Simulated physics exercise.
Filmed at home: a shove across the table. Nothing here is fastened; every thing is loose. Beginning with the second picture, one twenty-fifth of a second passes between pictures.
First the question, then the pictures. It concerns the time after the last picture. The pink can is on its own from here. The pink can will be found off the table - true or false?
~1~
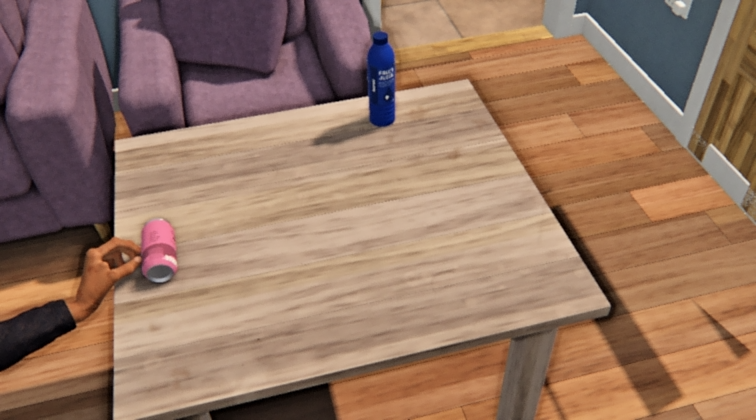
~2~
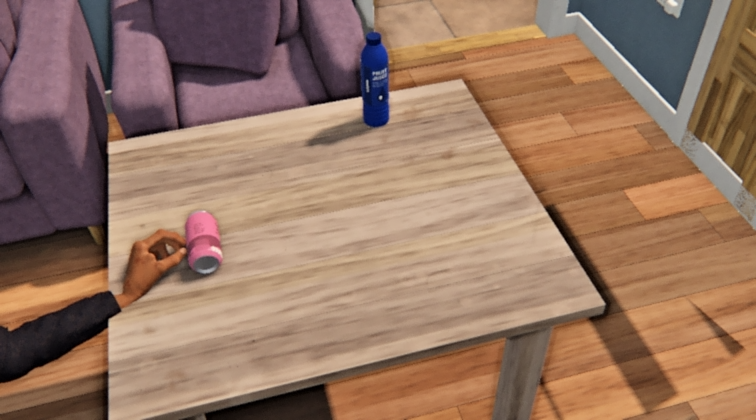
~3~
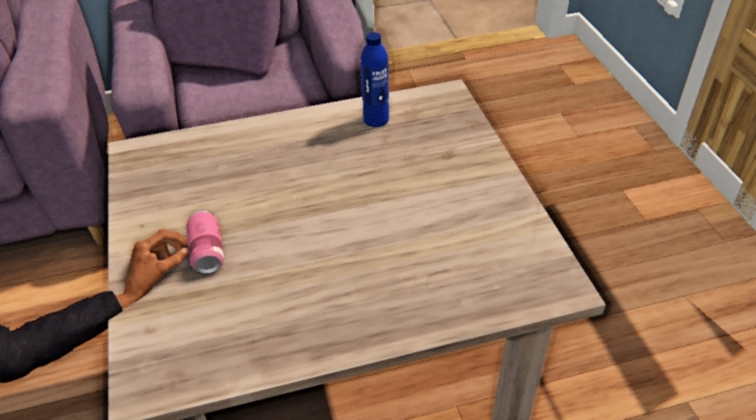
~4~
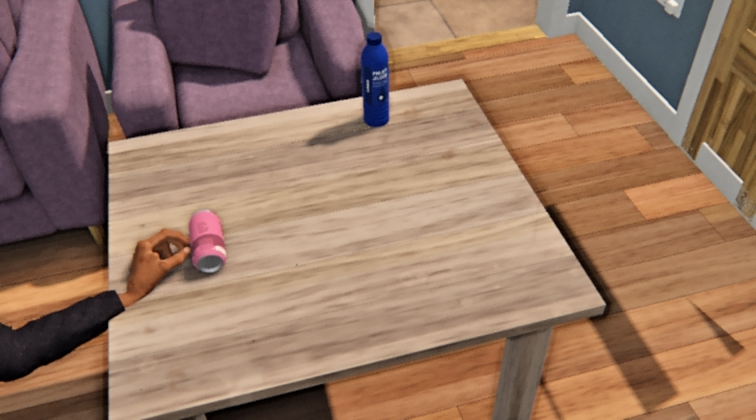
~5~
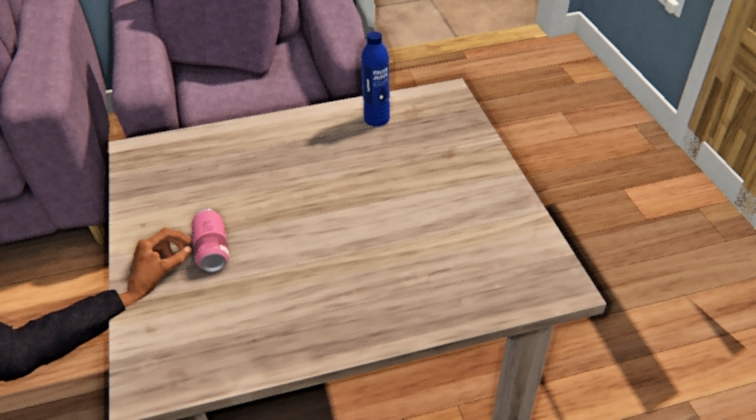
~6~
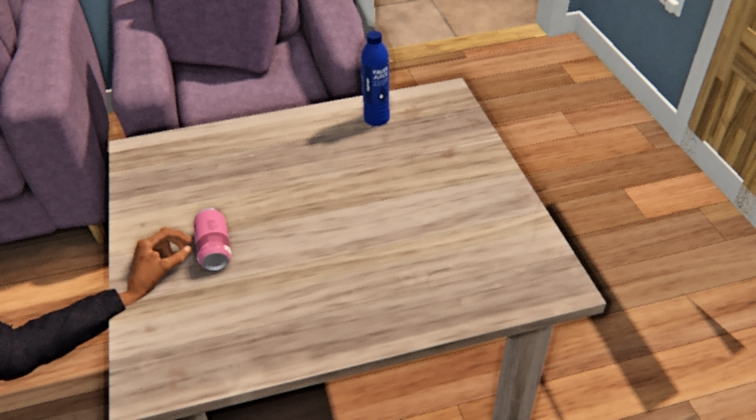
False, it remains on the table.
Then, 0.50 s on from there, pink can shifted about its own width near (237, 234).
Then, 1.20 s on from there, pink can shifted well along near (261, 229).
In the end, moved from the start, pink can. At the end, from the last picture's camera, pink can near (275, 226).
